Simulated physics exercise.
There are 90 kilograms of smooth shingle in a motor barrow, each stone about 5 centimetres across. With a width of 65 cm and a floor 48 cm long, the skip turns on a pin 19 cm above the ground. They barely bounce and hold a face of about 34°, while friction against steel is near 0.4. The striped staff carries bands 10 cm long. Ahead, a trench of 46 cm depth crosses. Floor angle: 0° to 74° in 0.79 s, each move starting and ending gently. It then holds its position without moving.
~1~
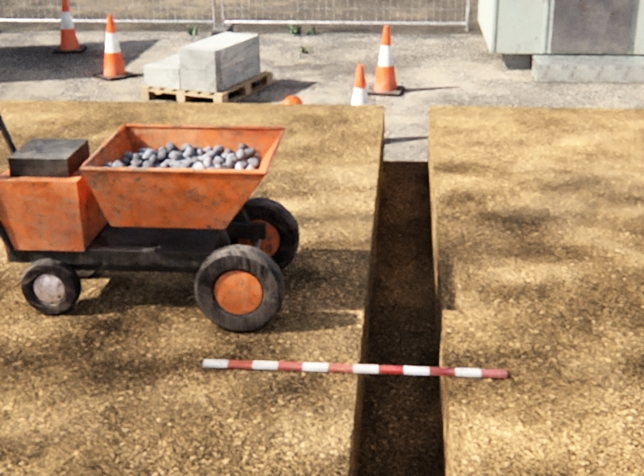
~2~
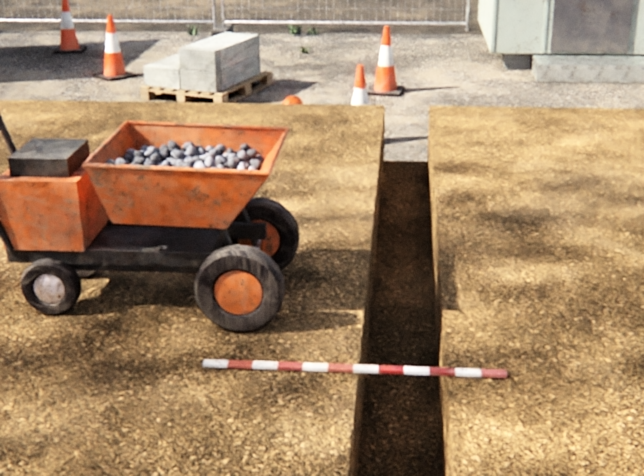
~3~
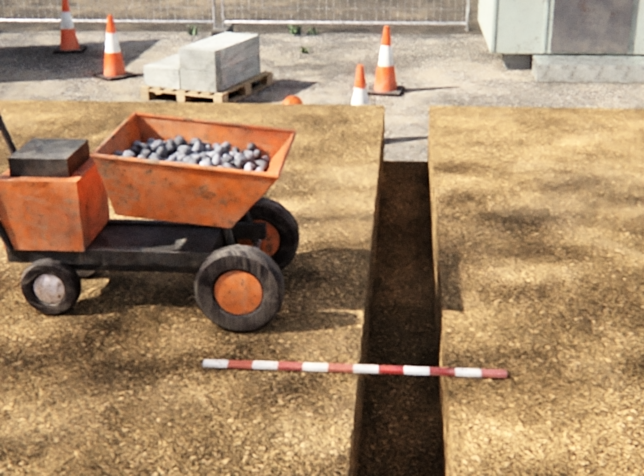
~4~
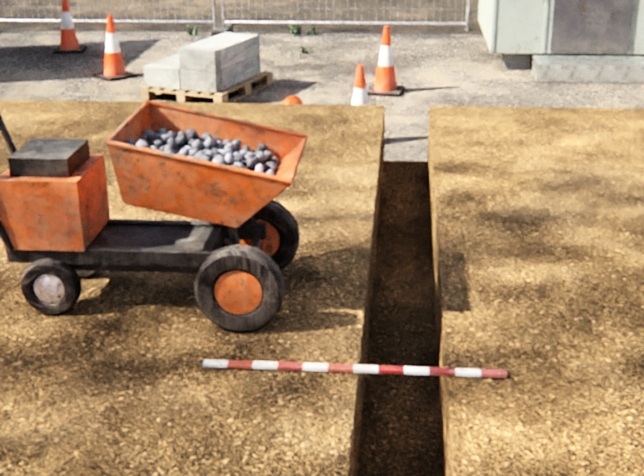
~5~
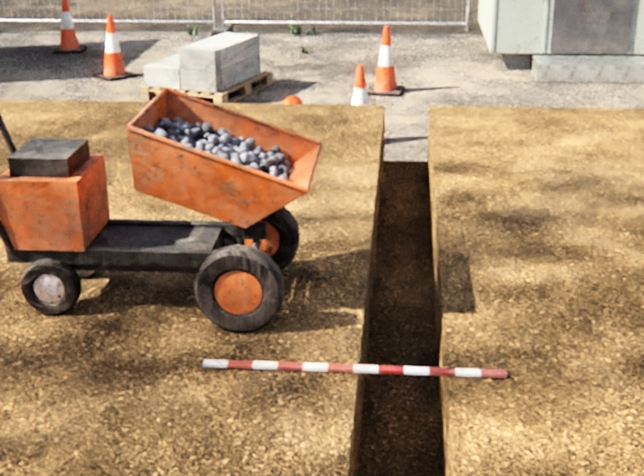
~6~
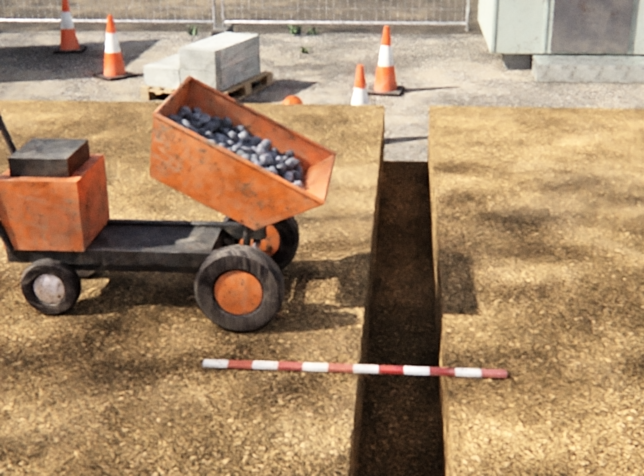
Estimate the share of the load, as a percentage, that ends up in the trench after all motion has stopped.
Roughly 74 per cent of the load ends up there.
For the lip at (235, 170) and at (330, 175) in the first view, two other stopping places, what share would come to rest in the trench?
Near 95 then near 10 percent.
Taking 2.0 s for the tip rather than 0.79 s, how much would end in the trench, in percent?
Probably about 100 in a hundred.
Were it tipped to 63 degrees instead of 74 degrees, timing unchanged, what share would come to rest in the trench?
I'd expect around 80 in a hundred.
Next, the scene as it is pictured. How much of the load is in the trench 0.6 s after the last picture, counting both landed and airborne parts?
Some 40 per cent.
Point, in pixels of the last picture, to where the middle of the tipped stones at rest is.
(419, 380).
Then, 0.3 s after the last picture the floor is at 62°, 100 % in the skip; the foremost stones are at (352, 227).
Then, 0.6 s after the last picture the floor is at 74°, 56 % in the skip, 40 % in the trench, 4 % past the trench; the foremost stones are at (459, 306).
Then, 0.9 s after the last picture the floor is at 74°, 11 % in the skip, 62 % in the trench, 26 % past the trench; the foremost stones are at (592, 298).
Then, 2.9 s after the last picture the floor is at 74°, 0 % in the skip, 74 % in the trench, 26 % past the trench; the foremost stones are past the picture's edge.
